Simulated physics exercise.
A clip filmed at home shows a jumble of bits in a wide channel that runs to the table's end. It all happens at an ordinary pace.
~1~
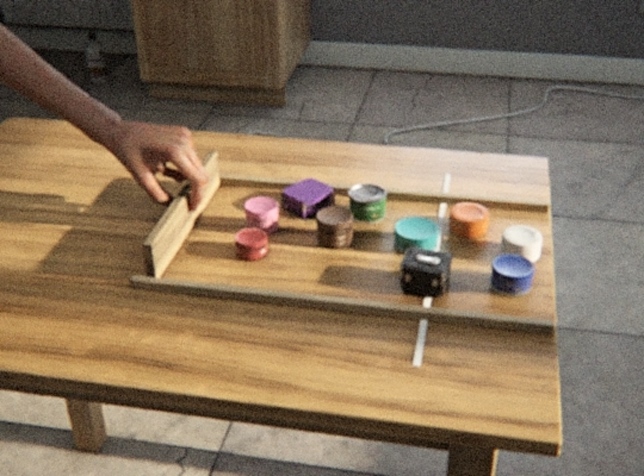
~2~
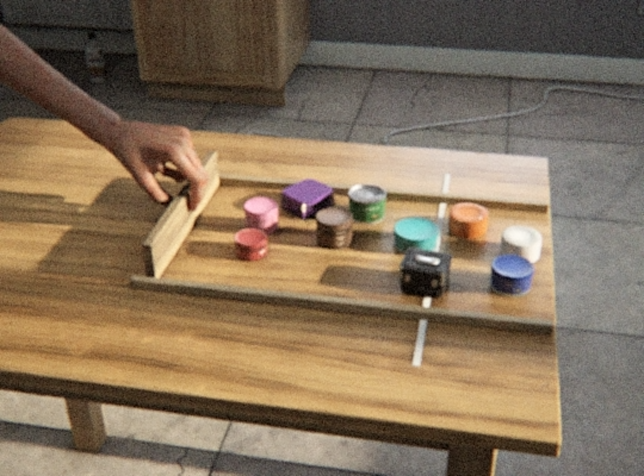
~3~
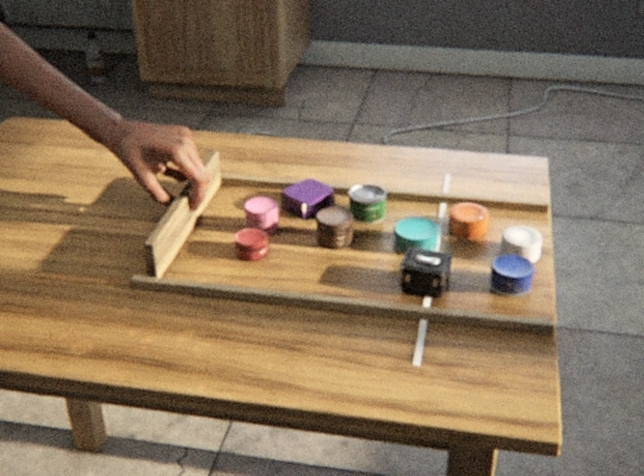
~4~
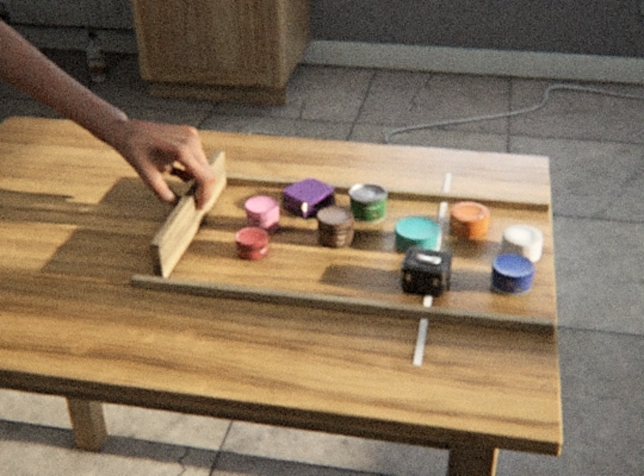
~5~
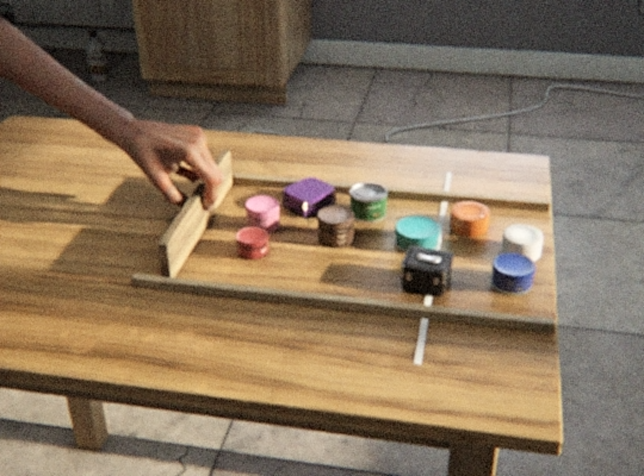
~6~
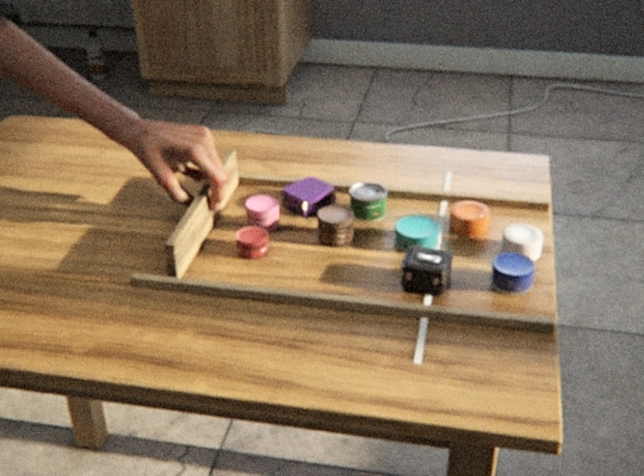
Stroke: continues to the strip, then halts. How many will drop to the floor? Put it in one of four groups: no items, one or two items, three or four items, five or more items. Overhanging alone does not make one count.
Over the end go not a single one.
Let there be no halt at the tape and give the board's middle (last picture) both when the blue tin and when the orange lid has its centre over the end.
Blue tin: (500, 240); orange lid: (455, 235).
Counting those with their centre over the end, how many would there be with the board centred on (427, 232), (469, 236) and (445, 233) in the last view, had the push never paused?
0, 2 and 0.
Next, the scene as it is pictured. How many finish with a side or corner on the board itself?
The count in contact is 4.
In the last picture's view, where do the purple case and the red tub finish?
In the last picture they sit at about (461, 206) and about (448, 269).
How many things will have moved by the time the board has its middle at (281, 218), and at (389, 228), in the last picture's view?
That gives 3 for the first and 8 for the second.
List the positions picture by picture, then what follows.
White lid (521, 245); blue tin (512, 275); orange lid (469, 220); board (185, 211); tape (435, 254), in the first frame.
Blue tin (512, 276); pink tub (261, 217), in the second frame.
Orange lid (468, 221); board (186, 211), in the third frame.
White lid (521, 244); purple case (309, 199), in the fourth frame.
Blue tin (513, 274); turquoise pot (417, 235), in the fifth frame.
White lid (522, 243); blue tin (513, 274); orange lid (469, 219); board (205, 211); tape (436, 252), in the sixth frame.
A little later, none off yet; white lid at rest near (522, 243); blue tin at rest near (513, 274); orange lid at rest near (469, 219).
Next, none off yet; white lid at rest near (522, 243); blue tin at rest near (513, 274); orange lid shifted about its own width near (493, 222).
When it is over, the number that fall off is zero.
